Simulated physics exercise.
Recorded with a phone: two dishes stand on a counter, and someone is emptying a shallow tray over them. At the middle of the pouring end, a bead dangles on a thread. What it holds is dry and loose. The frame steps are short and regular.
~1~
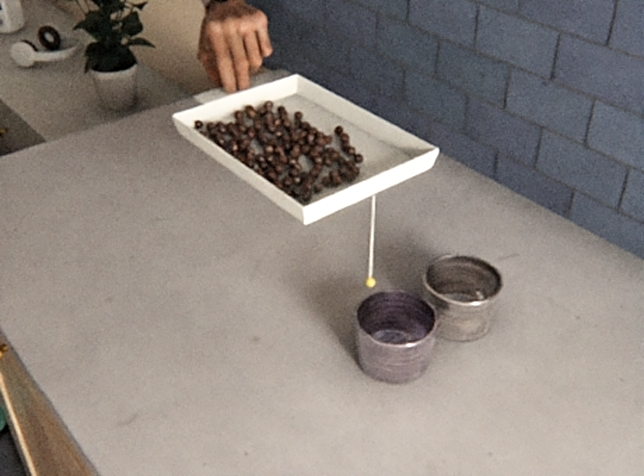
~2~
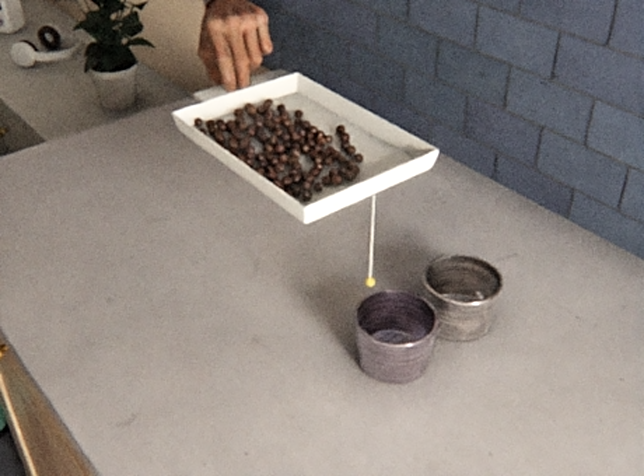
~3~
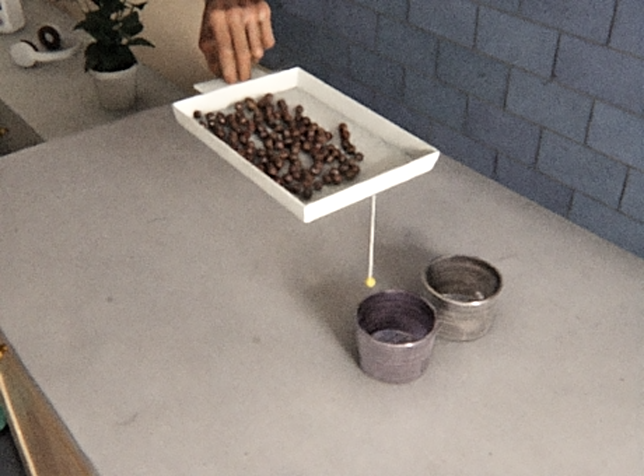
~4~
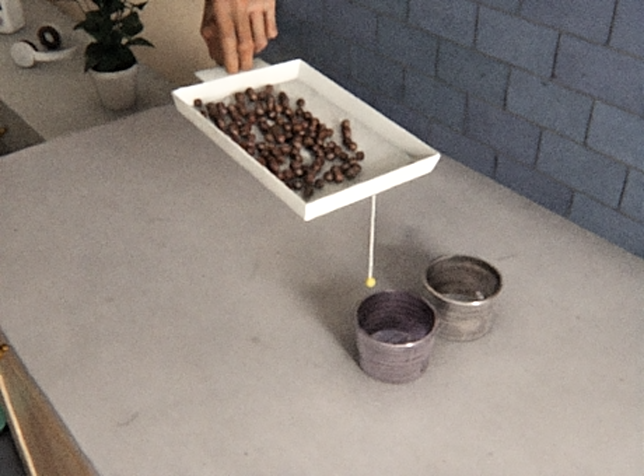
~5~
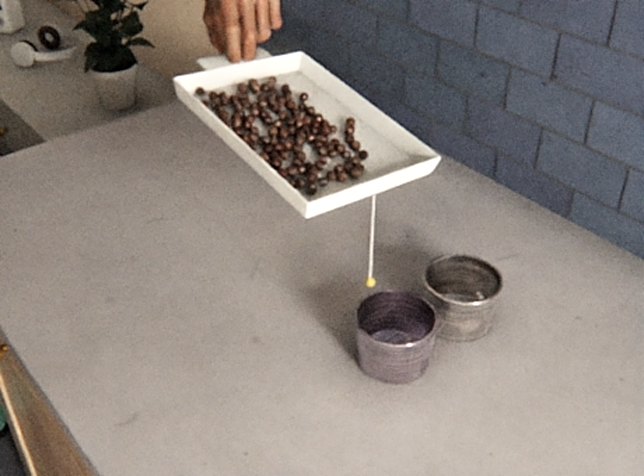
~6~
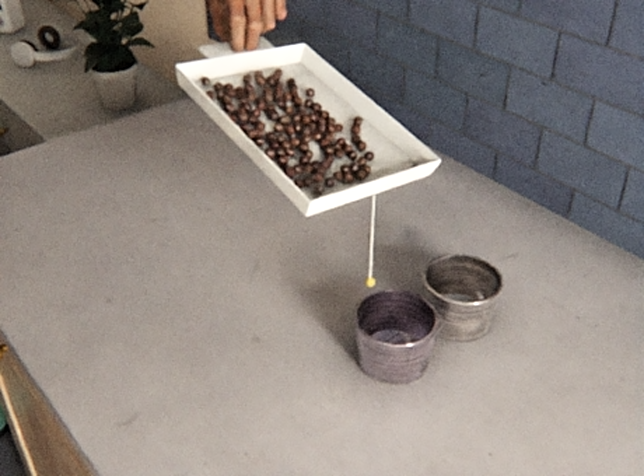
On a grey counter beside a blue-grey brick wall, seen from above at an angle, the view stays still. A hand at the top holds a white tray of dark brown balls, with a yellow bead hanging from its near edge, above a purplish dish and a silvery dish to its right. The hand slowly raises the tray's far end, tilting it slightly, and the balls shift a little toward the near right.
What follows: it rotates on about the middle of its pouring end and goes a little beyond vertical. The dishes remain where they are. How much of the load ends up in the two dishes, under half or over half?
Over half.
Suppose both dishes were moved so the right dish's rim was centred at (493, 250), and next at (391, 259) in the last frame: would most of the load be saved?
Try 1: The greater share; try 2: A lesser share.
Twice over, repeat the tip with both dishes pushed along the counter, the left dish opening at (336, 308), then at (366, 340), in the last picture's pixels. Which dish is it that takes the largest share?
The dish at right, then the dish at right.
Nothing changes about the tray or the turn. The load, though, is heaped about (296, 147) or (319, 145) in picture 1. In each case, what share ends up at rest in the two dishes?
Estimate: 70 % first, 80 % second.
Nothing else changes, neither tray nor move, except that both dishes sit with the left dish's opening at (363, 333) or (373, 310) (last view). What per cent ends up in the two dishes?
Roughly 50 per cent, then roughly 90 per cent.
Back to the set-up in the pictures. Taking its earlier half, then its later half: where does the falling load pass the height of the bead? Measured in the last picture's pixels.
First close to (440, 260), next close to (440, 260).
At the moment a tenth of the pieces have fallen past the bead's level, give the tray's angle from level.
It is at around 75 degrees by then.
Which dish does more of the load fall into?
Fuller side: Right of the pair.
Just after the last frame, tray tipped steeply; almost all on the tray; just a few in the right dish; about a tenth in the air.
A moment on, tray tipped past a quarter turn; just a few on the tray; just a few in the left dish; roughly two thirds in the right dish; roughly a quarter outside both; about a tenth in the air.
Further on, tray tipped past a quarter turn; just a few in the left dish; roughly two thirds in the right dish; roughly a third outside both.
When it is over, tray tipped past a quarter turn; just a few in the left dish; roughly two thirds in the right dish; roughly a third outside both.
